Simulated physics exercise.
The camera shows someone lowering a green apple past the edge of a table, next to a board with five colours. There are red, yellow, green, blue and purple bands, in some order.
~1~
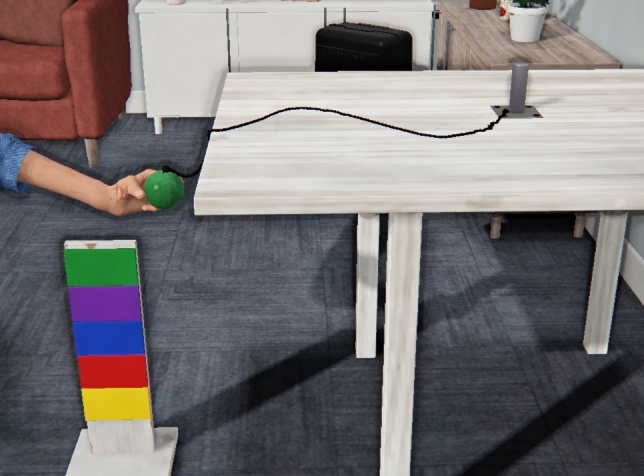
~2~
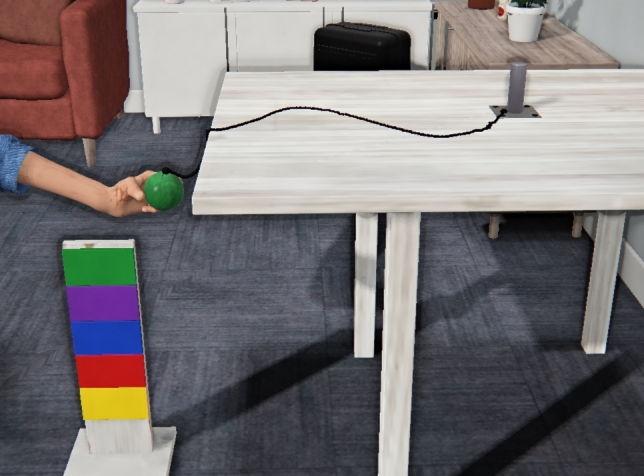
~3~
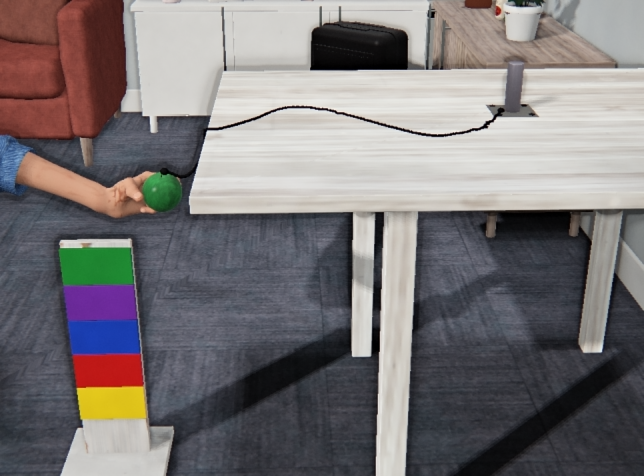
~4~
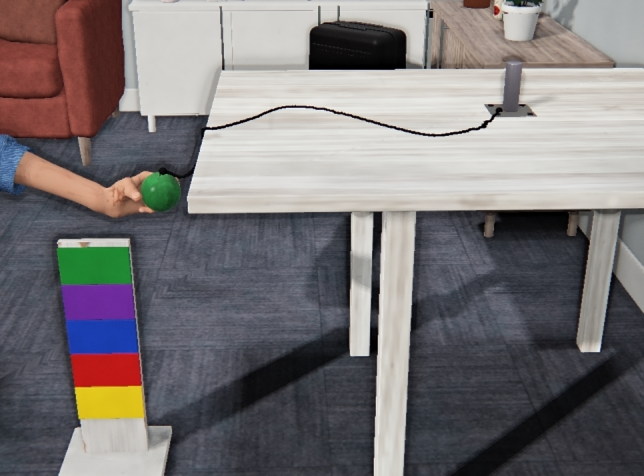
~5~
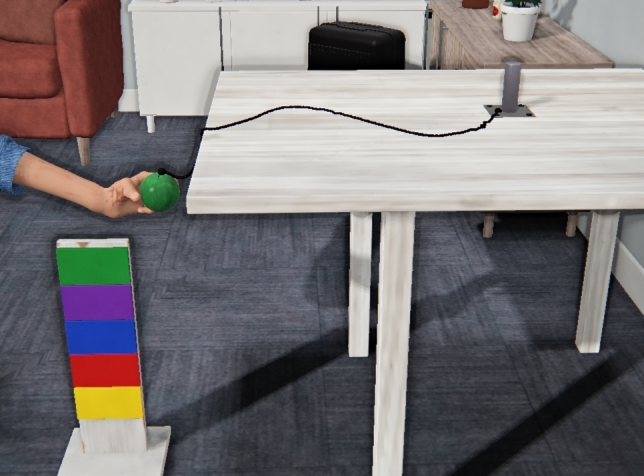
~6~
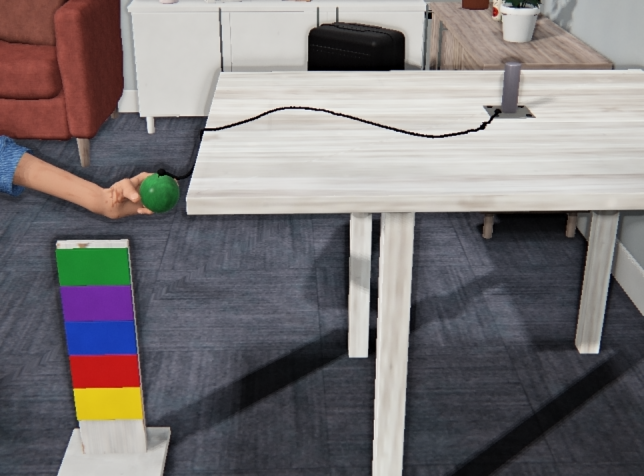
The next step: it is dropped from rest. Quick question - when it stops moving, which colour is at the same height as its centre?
I would say blue.
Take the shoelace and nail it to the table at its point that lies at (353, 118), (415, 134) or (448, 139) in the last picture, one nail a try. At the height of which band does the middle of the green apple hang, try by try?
It would be green; purple; purple.
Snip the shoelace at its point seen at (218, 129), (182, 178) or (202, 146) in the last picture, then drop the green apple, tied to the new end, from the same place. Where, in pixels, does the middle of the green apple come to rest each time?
I'd put it around (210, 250) for the first cut, (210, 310) for the second and (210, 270) for the third.
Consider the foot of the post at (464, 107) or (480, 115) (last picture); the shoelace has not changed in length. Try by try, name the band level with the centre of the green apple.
Try one - red; try two - red.
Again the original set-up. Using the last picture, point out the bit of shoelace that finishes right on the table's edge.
(294, 108), approximately.
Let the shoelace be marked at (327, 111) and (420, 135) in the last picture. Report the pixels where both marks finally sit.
They end up at (244, 129) and (363, 121).
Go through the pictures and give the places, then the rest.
Green apple (164, 190); green (101, 268); purple (105, 305); blue (109, 339); red (113, 373); yellow (116, 405), in the first frame.
Green apple (164, 191); shoelace through (490, 123) (432, 136) (359, 118) (288, 109) (229, 128), in the second frame.
Green apple (163, 192), in the third frame.
Green apple (161, 192); shoelace through (485, 122) (427, 135) (355, 117) (284, 108) (224, 127), in the fourth frame.
Green apple (160, 192), in the fifth frame.
Green apple (159, 193); shoelace through (484, 123) (426, 136) (354, 118) (282, 109) (223, 128), in the sixth frame.
Early on, apple near (206, 313); level with purple.
Midway, apple near (218, 331); level with blue.
Finally, apple near (214, 332); level with blue. Its middle rests at the blue band.
